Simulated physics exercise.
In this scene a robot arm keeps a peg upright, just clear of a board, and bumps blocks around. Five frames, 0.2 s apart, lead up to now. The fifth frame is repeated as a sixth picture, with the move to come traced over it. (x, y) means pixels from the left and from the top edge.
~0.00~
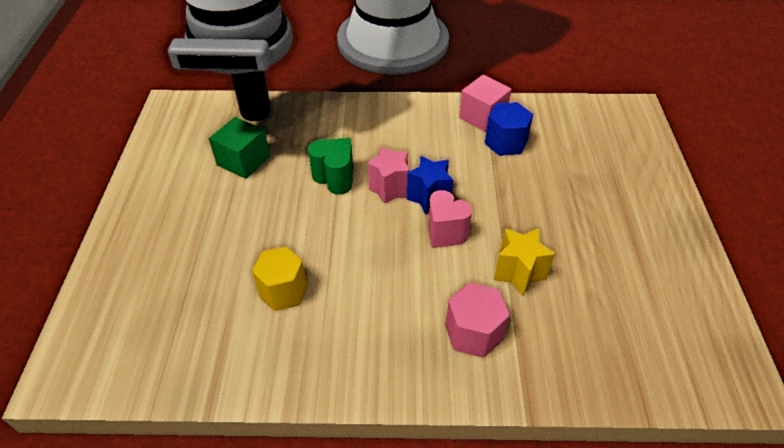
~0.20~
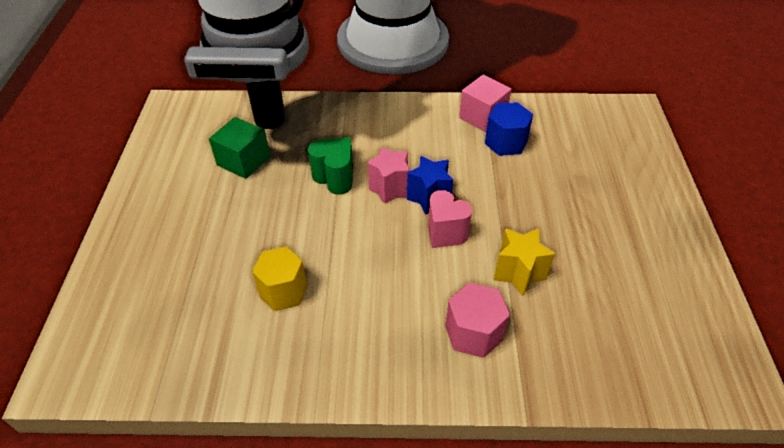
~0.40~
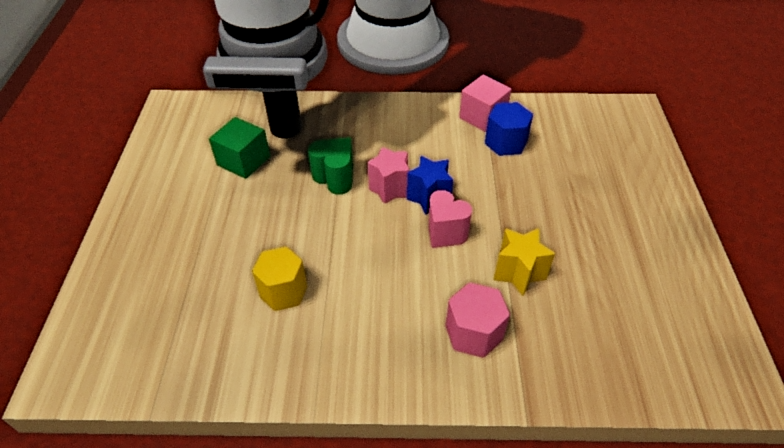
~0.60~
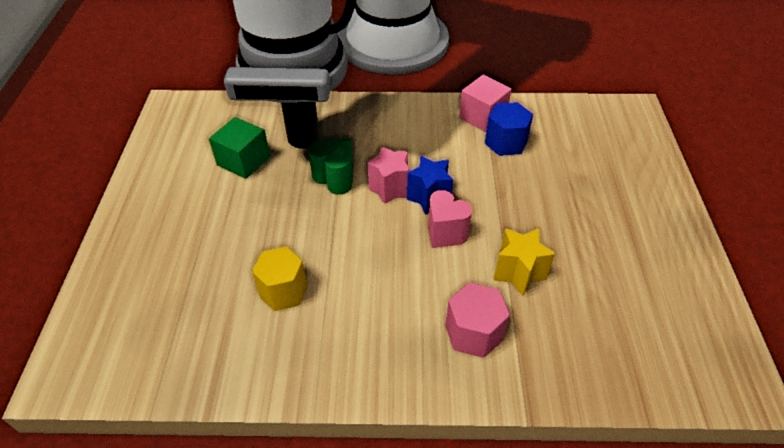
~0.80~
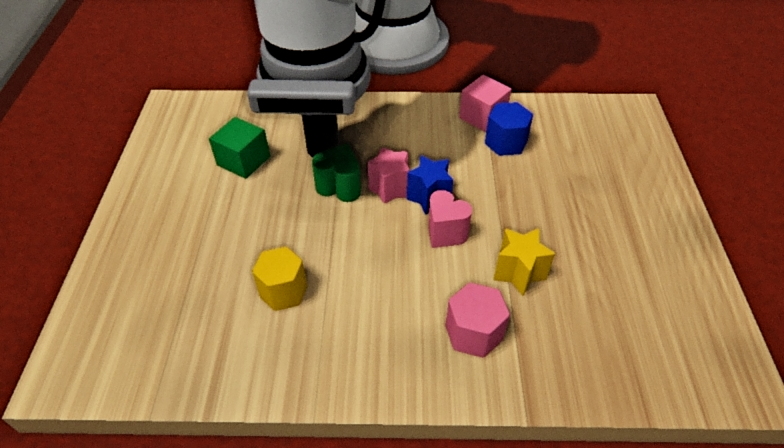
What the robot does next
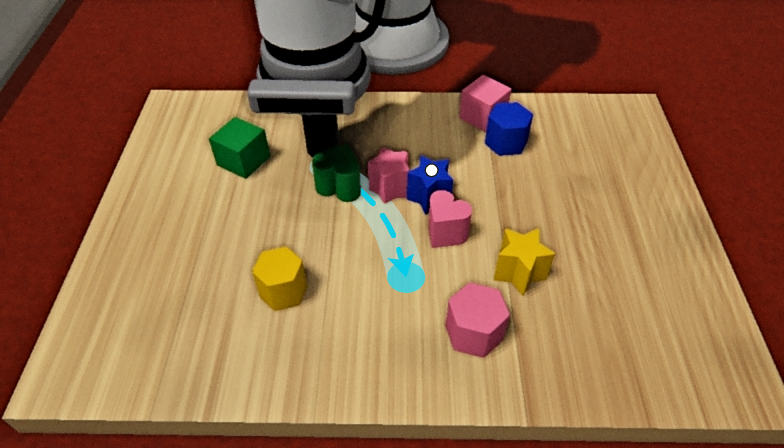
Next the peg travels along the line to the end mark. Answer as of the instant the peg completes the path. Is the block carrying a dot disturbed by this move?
The block you're asking about gets moved.
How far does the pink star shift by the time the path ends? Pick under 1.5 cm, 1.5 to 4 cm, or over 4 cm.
Offset: 1.5 to 4 cm.
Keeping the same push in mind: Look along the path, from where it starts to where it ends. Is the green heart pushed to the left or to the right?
Rightward.
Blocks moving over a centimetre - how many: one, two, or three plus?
It should be three or more.
Drawn move, from (325, 166) through (363, 193) and (391, 230) to (406, 277); the dot is on the blue star.
One third of the way, peg at (363, 177); green heart at (363, 193), turned 25° clockwise; pink star at (397, 165), turned 35° anticlockwise.
Two thirds of the way, peg at (391, 214); green heart at (372, 230), turned 65° clockwise; pink star at (411, 177), turned 80° anticlockwise; blue star at (450, 171), turned 20° anticlockwise.
At the end, peg at (407, 261); green heart at (366, 254), turned 105° clockwise; pink star at (411, 177), turned 80° anticlockwise; blue star at (450, 171), turned 20° anticlockwise; pink heart still.
